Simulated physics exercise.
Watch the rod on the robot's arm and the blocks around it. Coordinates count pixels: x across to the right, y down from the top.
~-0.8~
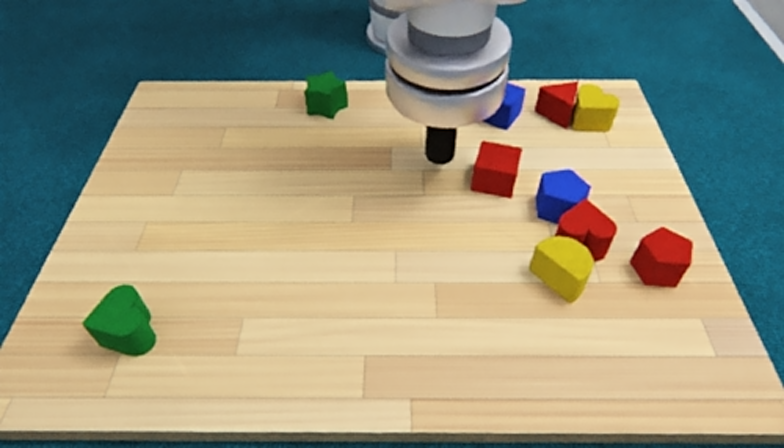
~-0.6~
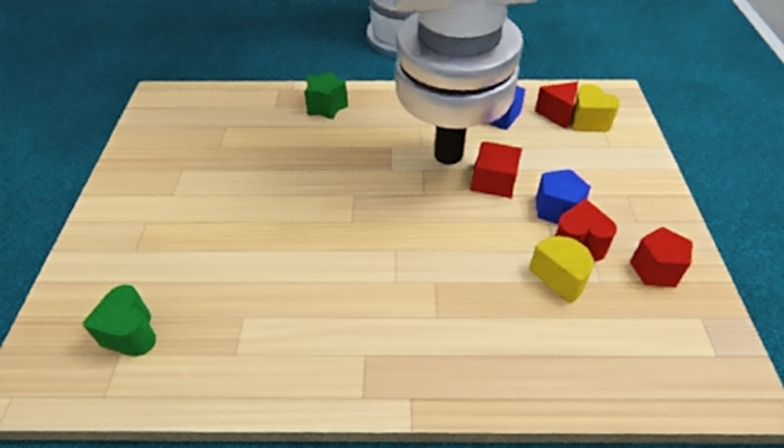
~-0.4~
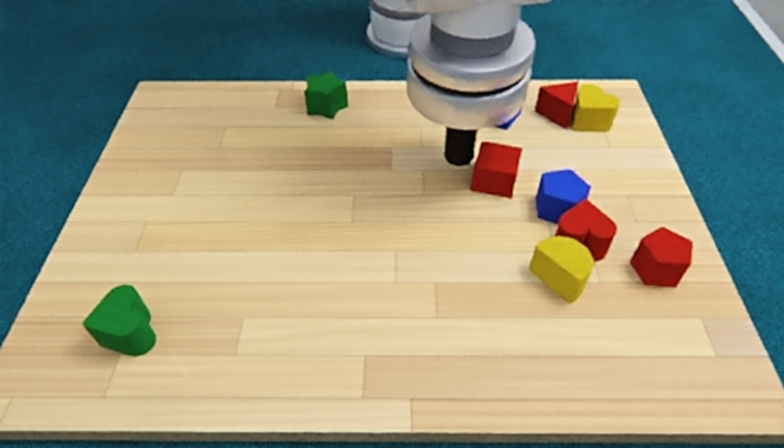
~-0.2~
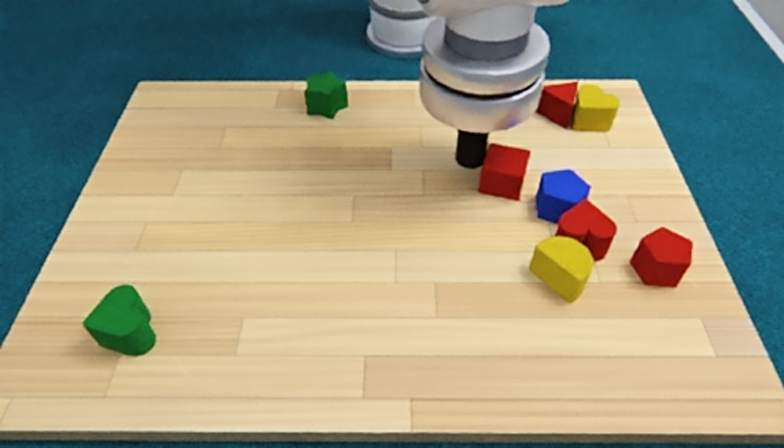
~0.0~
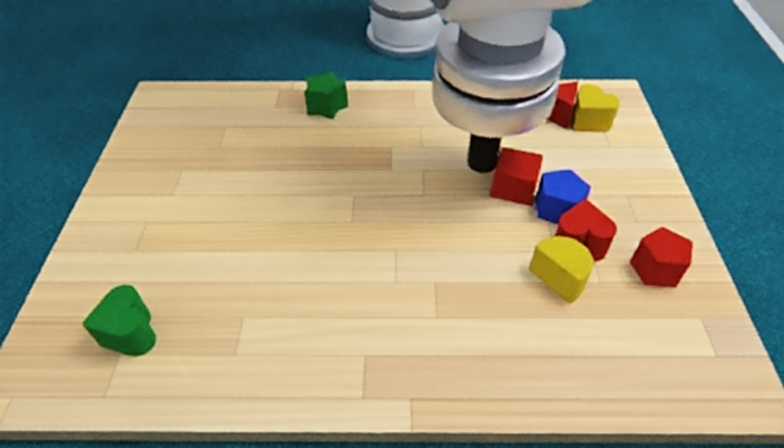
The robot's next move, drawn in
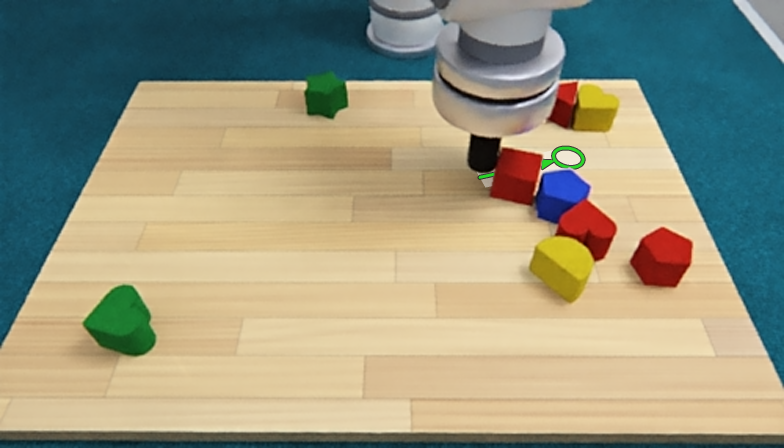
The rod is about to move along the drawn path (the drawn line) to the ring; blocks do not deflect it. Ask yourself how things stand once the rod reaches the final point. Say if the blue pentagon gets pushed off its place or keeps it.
It is moved off its spot.
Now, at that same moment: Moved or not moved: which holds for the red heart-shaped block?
The block you're asking about gets moved.
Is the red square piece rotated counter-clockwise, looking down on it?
Short answer: No.
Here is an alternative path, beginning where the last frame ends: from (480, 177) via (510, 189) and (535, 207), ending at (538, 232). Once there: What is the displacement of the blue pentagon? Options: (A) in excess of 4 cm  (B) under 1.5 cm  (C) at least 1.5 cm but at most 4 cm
Option A.
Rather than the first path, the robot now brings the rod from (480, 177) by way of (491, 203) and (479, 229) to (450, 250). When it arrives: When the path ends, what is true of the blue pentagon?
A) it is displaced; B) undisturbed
A (it is displaced)
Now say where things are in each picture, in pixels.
In the first frame, tip of the rod (440, 156), middles of tops, red square piece (499, 156), blue pentagon (565, 184), red heart-shaped block (588, 220), yellow heart-shaped block (596, 97).
In the second frame, rod (449, 156), nothing pushed.
In the third frame, rod (459, 158), nothing pushed.
In the fourth frame, rod (470, 160), red square piece (507, 158).
In the fifth frame, rod (482, 164), red square piece (519, 163), blue pentagon (565, 184), red heart-shaped block (588, 220), yellow heart-shaped block (596, 97).
The line goes straight from (480, 177) to (568, 158).
The first path, step by step. One third of the way, rod (513, 158); red square piece (547, 162), turned 30° clockwise; blue pentagon (583, 190); red heart-shaped block (595, 226), turned 20° clockwise.
Two thirds of the way, rod (543, 151); red square piece (566, 163), turned 65° clockwise; blue pentagon (590, 193); red heart-shaped block (598, 229), turned 30° clockwise.
At the end, rod (572, 145); red square piece (566, 163), turned 65° clockwise; blue pentagon (590, 193); red heart-shaped block (598, 229), turned 30° clockwise; yellow heart-shaped block unmoved.
